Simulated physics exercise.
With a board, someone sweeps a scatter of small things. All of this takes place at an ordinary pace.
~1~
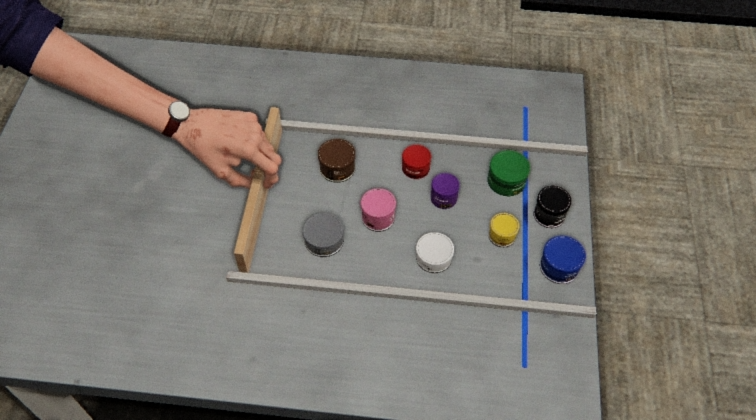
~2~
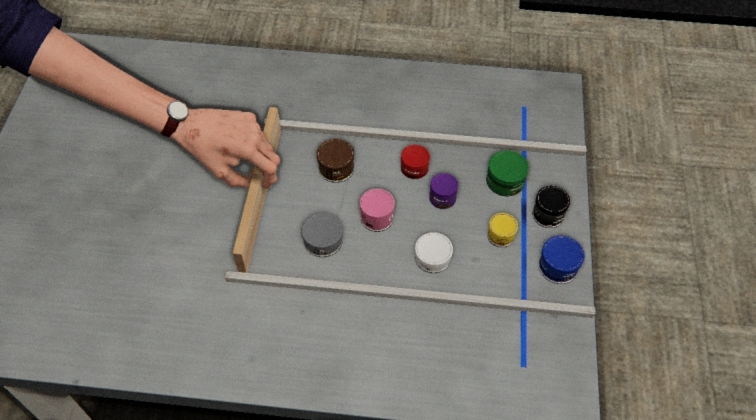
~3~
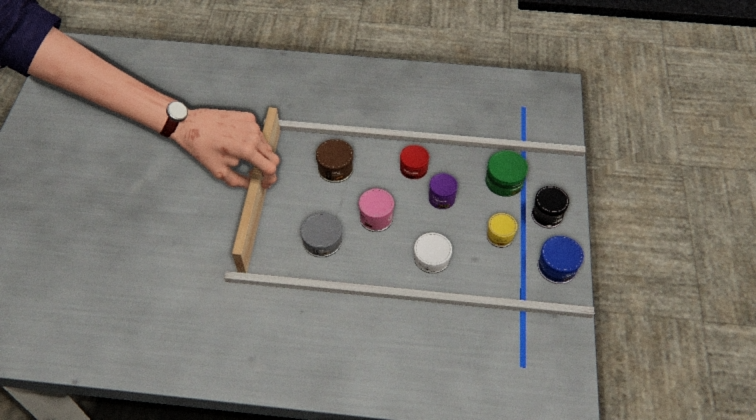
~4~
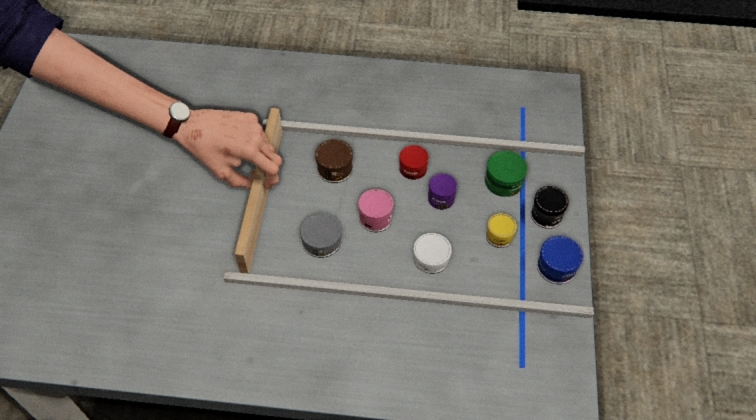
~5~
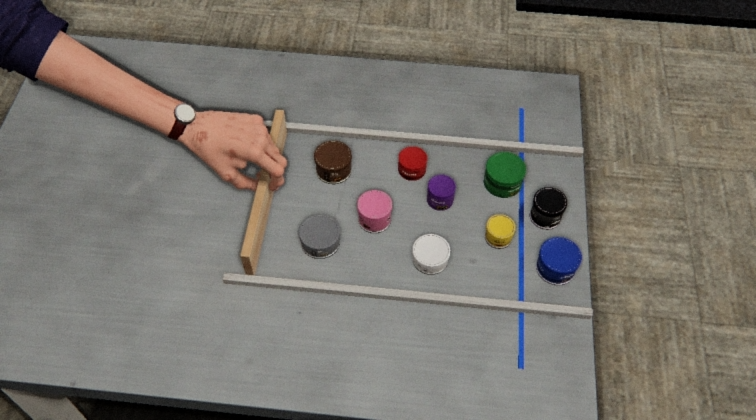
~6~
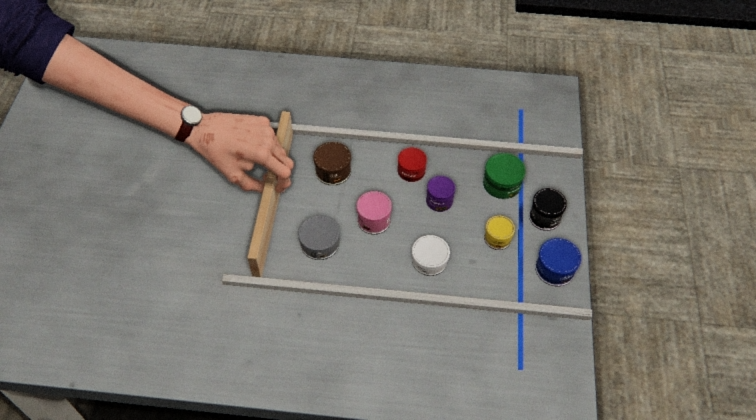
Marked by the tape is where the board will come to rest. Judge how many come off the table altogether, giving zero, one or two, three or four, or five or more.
My judgement: One or two.
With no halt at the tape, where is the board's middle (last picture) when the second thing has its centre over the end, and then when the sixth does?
I'd say close to (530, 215), and after that close to (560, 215).
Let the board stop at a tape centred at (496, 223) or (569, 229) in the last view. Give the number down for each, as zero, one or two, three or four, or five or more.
Taken in order, that's no fall at all and then more than four down.
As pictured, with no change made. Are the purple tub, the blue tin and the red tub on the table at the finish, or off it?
As for the purple tub, it does not drop; the blue tin falls away; the red tub does not drop.
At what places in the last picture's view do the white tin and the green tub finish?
Result: One at about (576, 291), the other at about (580, 192).
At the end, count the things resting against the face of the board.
That comes to 3.
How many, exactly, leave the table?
1.
Early on, none off yet; blue tin at rest near (558, 263); black tin at rest near (547, 210); green tub at rest near (504, 176).
A while later, none off yet; blue tin at rest near (558, 263); black tin at rest near (547, 210); green tub at rest near (511, 178).
Finally, the number that fall off is one or two; lost, blue tin.
